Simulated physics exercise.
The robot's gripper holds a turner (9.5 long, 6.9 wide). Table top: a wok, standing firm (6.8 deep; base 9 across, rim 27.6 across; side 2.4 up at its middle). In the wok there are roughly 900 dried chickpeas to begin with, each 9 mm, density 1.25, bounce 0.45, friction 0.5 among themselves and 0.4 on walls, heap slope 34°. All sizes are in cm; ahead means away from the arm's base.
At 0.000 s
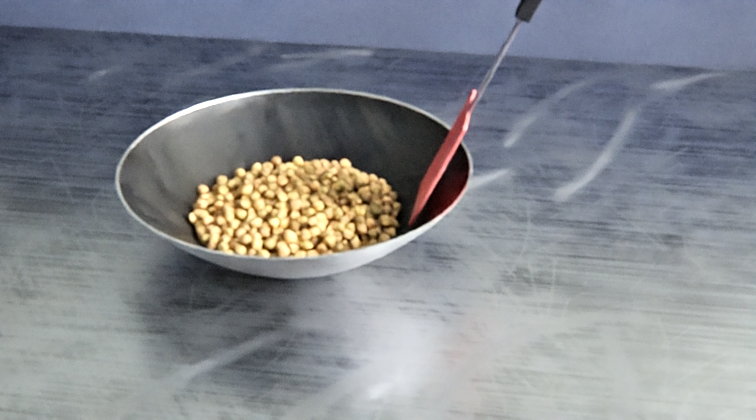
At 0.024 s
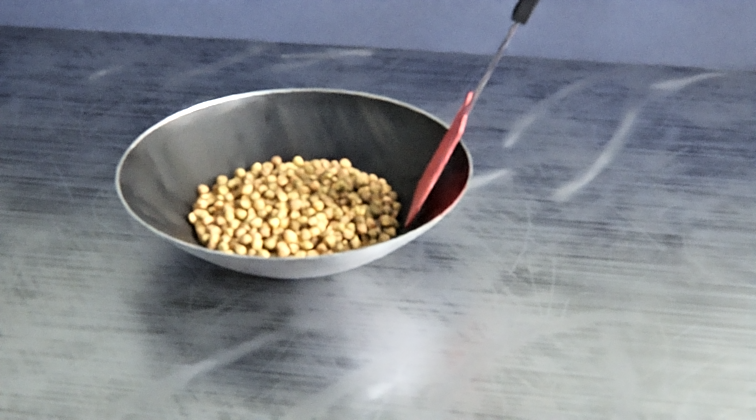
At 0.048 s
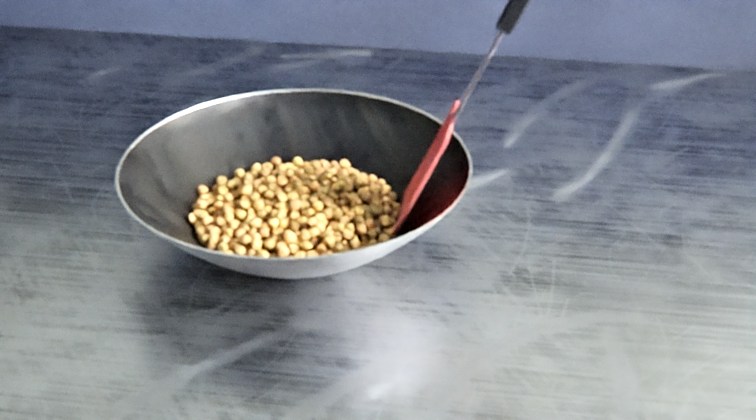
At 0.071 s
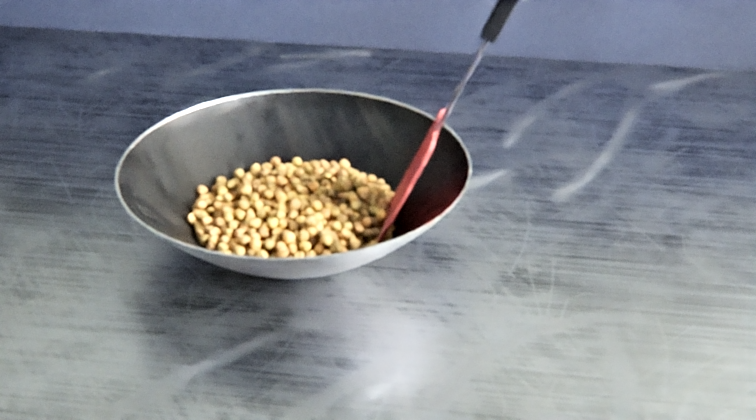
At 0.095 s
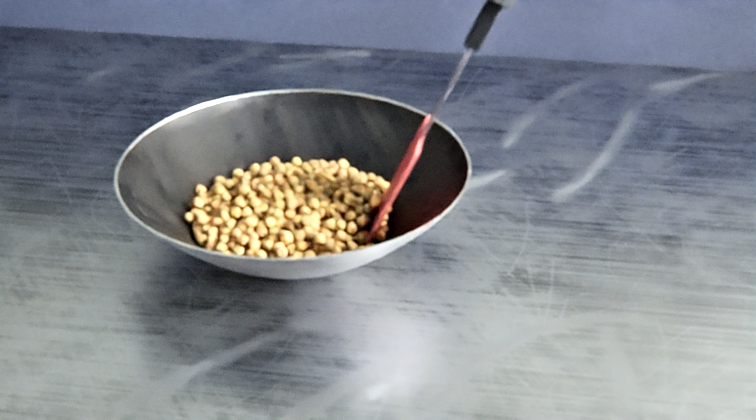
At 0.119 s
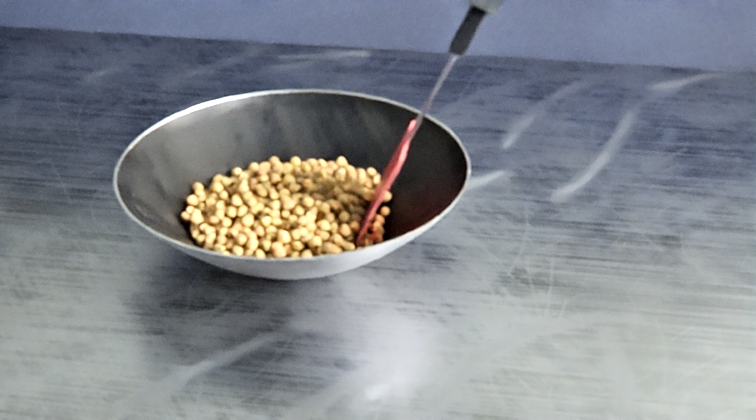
Red turner sliding slowly leftward through dried chickpeas in a dark wok on a grey streaked table, nudging the heap slightly.
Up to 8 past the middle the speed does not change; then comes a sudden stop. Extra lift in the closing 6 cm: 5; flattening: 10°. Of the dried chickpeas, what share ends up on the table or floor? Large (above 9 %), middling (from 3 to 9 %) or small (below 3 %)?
Middling; from 3 to 9 %.
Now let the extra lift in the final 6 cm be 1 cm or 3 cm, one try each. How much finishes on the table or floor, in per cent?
5 and 5 per cent.
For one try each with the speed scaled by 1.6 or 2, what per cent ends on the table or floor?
15 and 25 %.
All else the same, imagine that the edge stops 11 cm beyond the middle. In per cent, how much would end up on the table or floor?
With that change, I'd expect about 20 per cent.
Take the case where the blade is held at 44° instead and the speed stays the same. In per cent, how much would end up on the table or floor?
My guess is close to 5 per cent.
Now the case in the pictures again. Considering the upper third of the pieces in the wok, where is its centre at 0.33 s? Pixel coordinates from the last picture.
I'd put it somewhere near (203, 173).
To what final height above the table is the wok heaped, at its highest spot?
Height at the end: Around 7.5 cm.
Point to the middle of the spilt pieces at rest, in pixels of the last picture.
I'd point to somewhere close to (31, 216).
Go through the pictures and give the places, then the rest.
In the first picture, turner top edge at (470, 110), sloping 65°; upper third of the load around (298, 206), from x 195 to 395, top at y 160; 900 in the wok.
In the second picture, turner top edge at (466, 112), sloping 65°; upper third of the load around (298, 206), from x 195 to 395, top at y 160.
In the third picture, turner top edge at (452, 120), sloping 65°; upper third of the load around (298, 206), from x 195 to 395, top at y 160.
In the fourth picture, turner top edge at (438, 128), sloping 65°; upper third of the load around (298, 206), from x 190 to 395, top at y 160.
In the fifth picture, turner top edge at (423, 135), sloping 65°; upper third of the load around (296, 204), from x 190 to 390, top at y 160.
In the sixth picture, turner top edge at (408, 140), sloping 65°; upper third of the load around (292, 204), from x 185 to 385, top at y 160; 900 in the wok.
By 0.23 s, sloping 65°, highest piece 5 above the table; 900 in the wok.
By 0.33 s, sloping 61°, highest piece 7 above the table; 900 in the wok.
By 0.58 s, sloping 55°, highest piece 8 above the table; 854 in the wok, 38 on the table or floor, 8 on the blade or in flight.
By 1.63 s, sloping 55°, highest piece 7 above the table; 854 in the wok, 46 on the table or floor.
Final count, 854 in the wok, 46 on the table or floor. That is 5 % on the table or floor.
